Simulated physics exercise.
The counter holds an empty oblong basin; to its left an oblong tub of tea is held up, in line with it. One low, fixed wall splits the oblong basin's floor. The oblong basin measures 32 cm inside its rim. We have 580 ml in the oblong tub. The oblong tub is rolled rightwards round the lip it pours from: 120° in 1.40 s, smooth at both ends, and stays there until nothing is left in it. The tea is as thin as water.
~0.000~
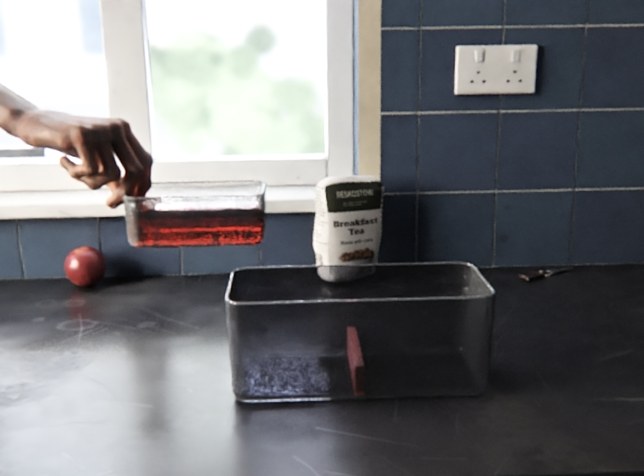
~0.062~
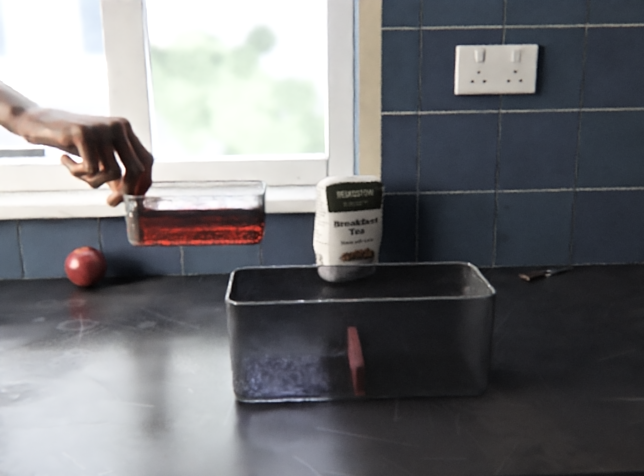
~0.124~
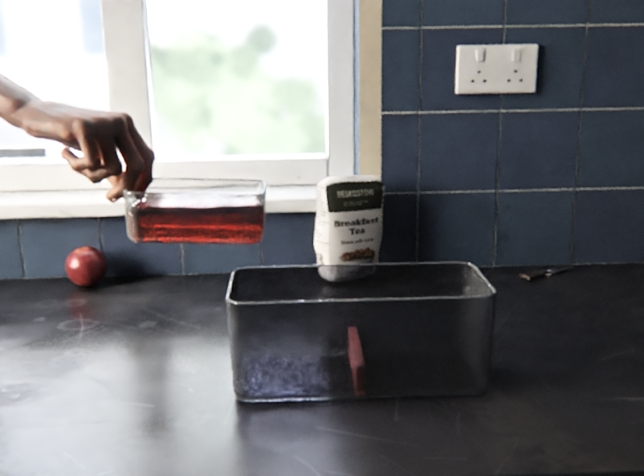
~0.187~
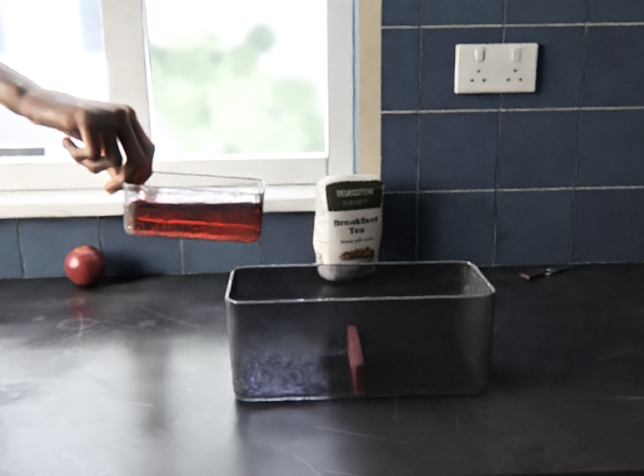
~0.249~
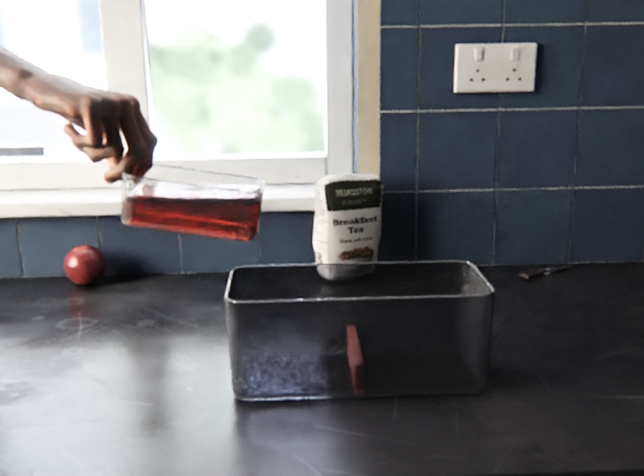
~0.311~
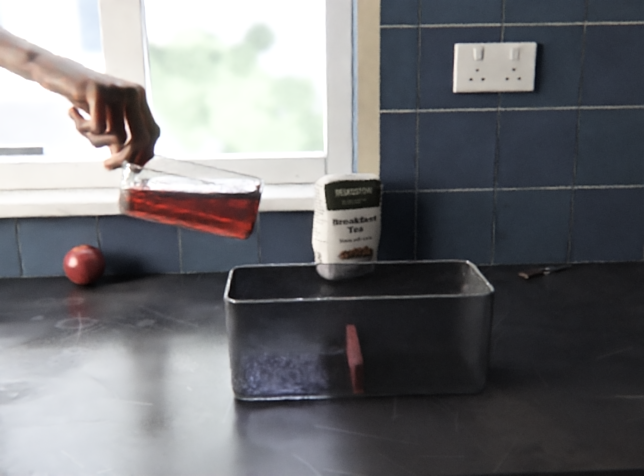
A hand reaches in from the left above a dark kitchen counter, seen from the front at a slightly raised, still view, before a window and blue tiles. It holds a clear tub of red liquid, with a red apple behind, an empty clear oblong basin to the right, and a tea packet behind the basin. The hand slowly tilts the tub rightwards, raising its left end.
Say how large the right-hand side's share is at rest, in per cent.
Its share is roughly 51 per cent.
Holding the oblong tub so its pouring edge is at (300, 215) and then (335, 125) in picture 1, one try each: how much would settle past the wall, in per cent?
Near 85 in a hundred on the first go and near 85 in a hundred on the second.
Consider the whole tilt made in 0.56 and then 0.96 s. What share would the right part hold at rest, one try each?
50 per cent first, 65 per cent second.
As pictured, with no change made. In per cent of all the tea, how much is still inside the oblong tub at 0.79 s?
About 28 percent.
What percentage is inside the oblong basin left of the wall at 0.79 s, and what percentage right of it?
22 left and 5 right, roughly.
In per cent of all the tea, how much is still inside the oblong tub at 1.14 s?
Roughly 3 per cent.
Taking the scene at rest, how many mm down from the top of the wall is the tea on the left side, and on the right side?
Left: Roughly 26 mm; right: Roughly 26 mm.
After 0.79 s the tilt is 72° and 28 per cent is still to pour, 22 is left of the wall and 5 right of it.
After 1.14 s the tilt is 110° and 3 per cent is still to pour, 37 is left of the wall and 51 right of it.
After 1.50 s the tilt is 120° and 0 per cent is still to pour, 46 is left of the wall and 51 right of it.
After 1.90 s the tilt is 120° and 0 per cent is still to pour, 46 is left of the wall and 51 right of it.
In the end 46 per cent lies left of the wall, 51 right of it and 3 outside.
